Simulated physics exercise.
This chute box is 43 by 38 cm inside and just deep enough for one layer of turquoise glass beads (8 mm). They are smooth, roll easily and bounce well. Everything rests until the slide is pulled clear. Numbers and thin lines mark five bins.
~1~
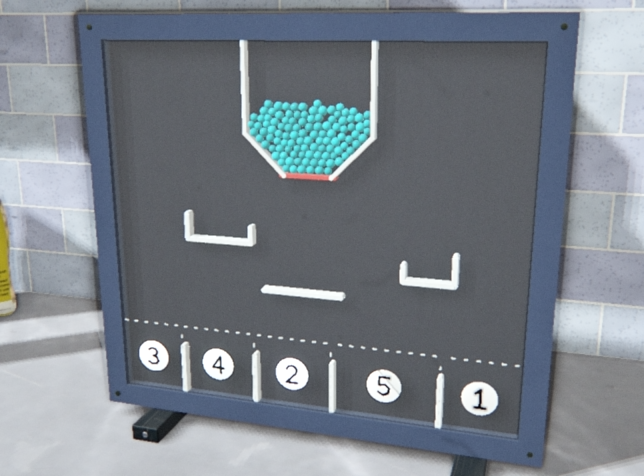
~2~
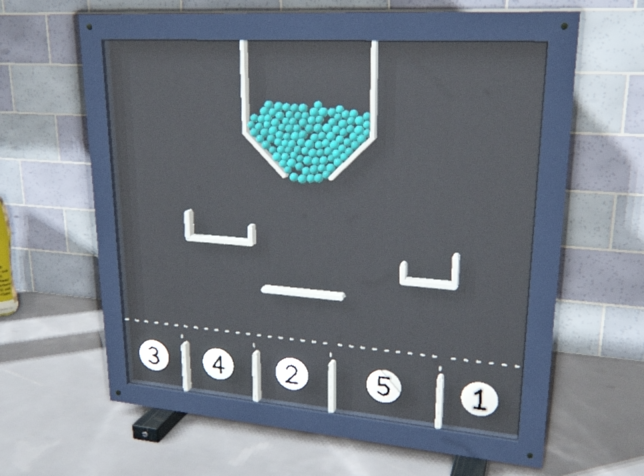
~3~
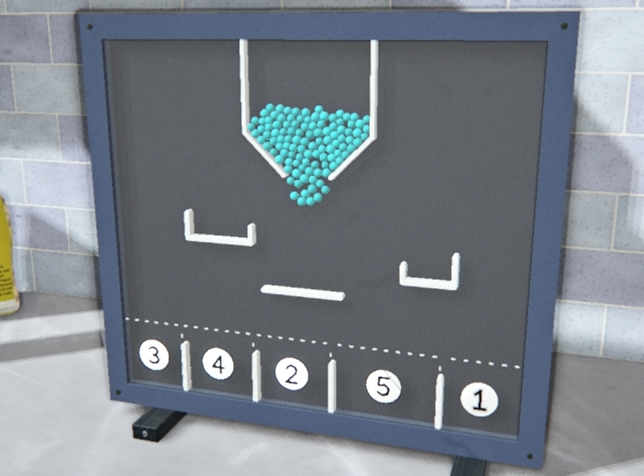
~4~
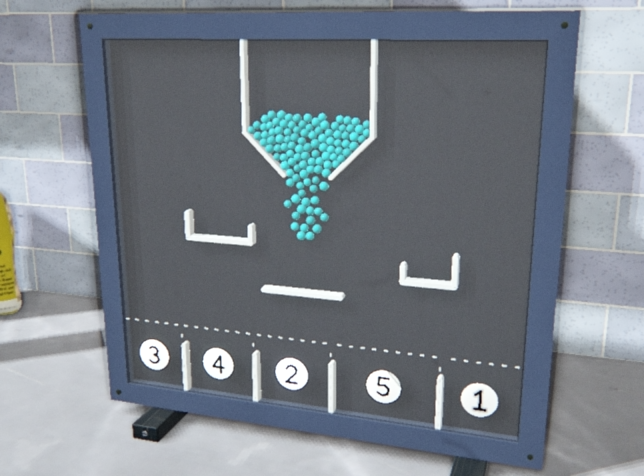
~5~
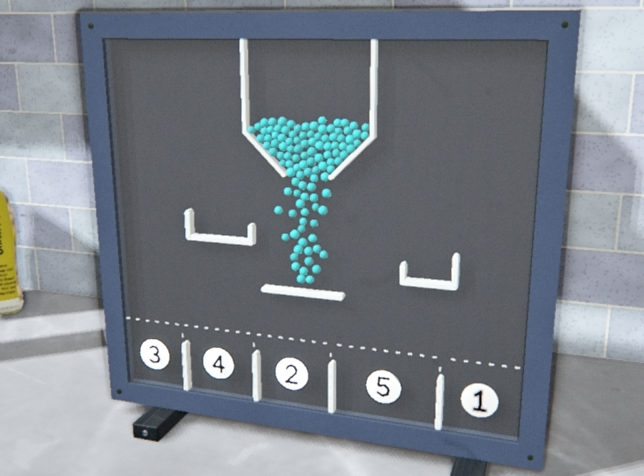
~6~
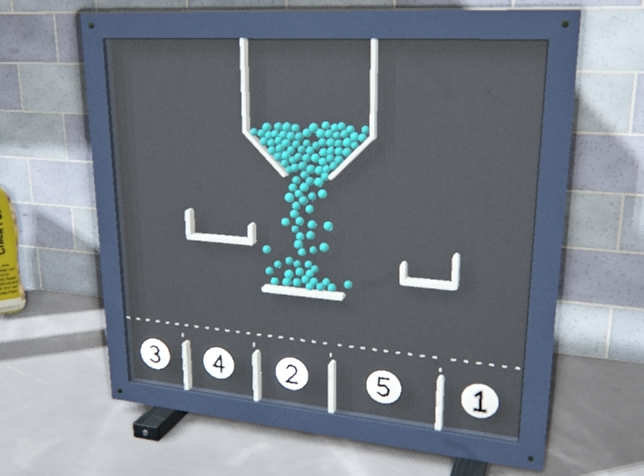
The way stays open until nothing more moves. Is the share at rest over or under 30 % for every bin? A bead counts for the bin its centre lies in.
Bin 1: Under, bin 2: Under, bin 3: Under, bin 4: Over, bin 5: Over 30 %.
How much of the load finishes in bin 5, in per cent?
Some 35 per cent.
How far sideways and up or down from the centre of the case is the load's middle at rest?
About 2 cm left and 16 cm below.
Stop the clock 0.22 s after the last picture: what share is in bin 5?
Roughly 5 per cent.
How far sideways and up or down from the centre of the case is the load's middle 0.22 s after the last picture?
Some 1 cm left and 5 cm below.
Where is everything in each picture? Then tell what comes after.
The first frame shows about 110 beads; beads' middle (309, 141); no. 1 (480, 399), no. 2 (292, 374), no. 3 (154, 356), no. 4 (218, 364), no. 5 (384, 386); slide (282, 175) to (335, 178).
The second frame shows beads' middle (303, 135); 4 out, lowest bead (303, 179).
The third frame shows beads' middle (305, 142); 12 out, lowest bead (302, 201).
The fourth frame shows beads' middle (306, 156); 23 out, lowest bead (302, 236).
The fifth frame shows beads' middle (308, 172); 35 out, lowest bead (301, 279).
The sixth frame shows beads' middle (305, 187); 45 out, lowest bead (310, 287); wall ends (186, 344), (257, 354), (333, 364), (441, 379), (404, 265) to (457, 257), (190, 212) to (252, 226).
Then, 0.10 s later than the last picture, nothing in the marked areas.
Then, 0.22 s later than the last picture, no. 3, 5 %, no. 4, 5 %, no. 5, 5 %.
Then, 0.45 s later than the last picture, no. 1, 5 %, no. 3, 10 %, no. 4, 30 %, no. 5, 30 %.
At rest 1.4 s after the last picture, no. 1, 5 %, no. 2, 0 %, no. 3, 10 %, no. 4, 40 %, no. 5, 35 %, elsewhere 10 %.
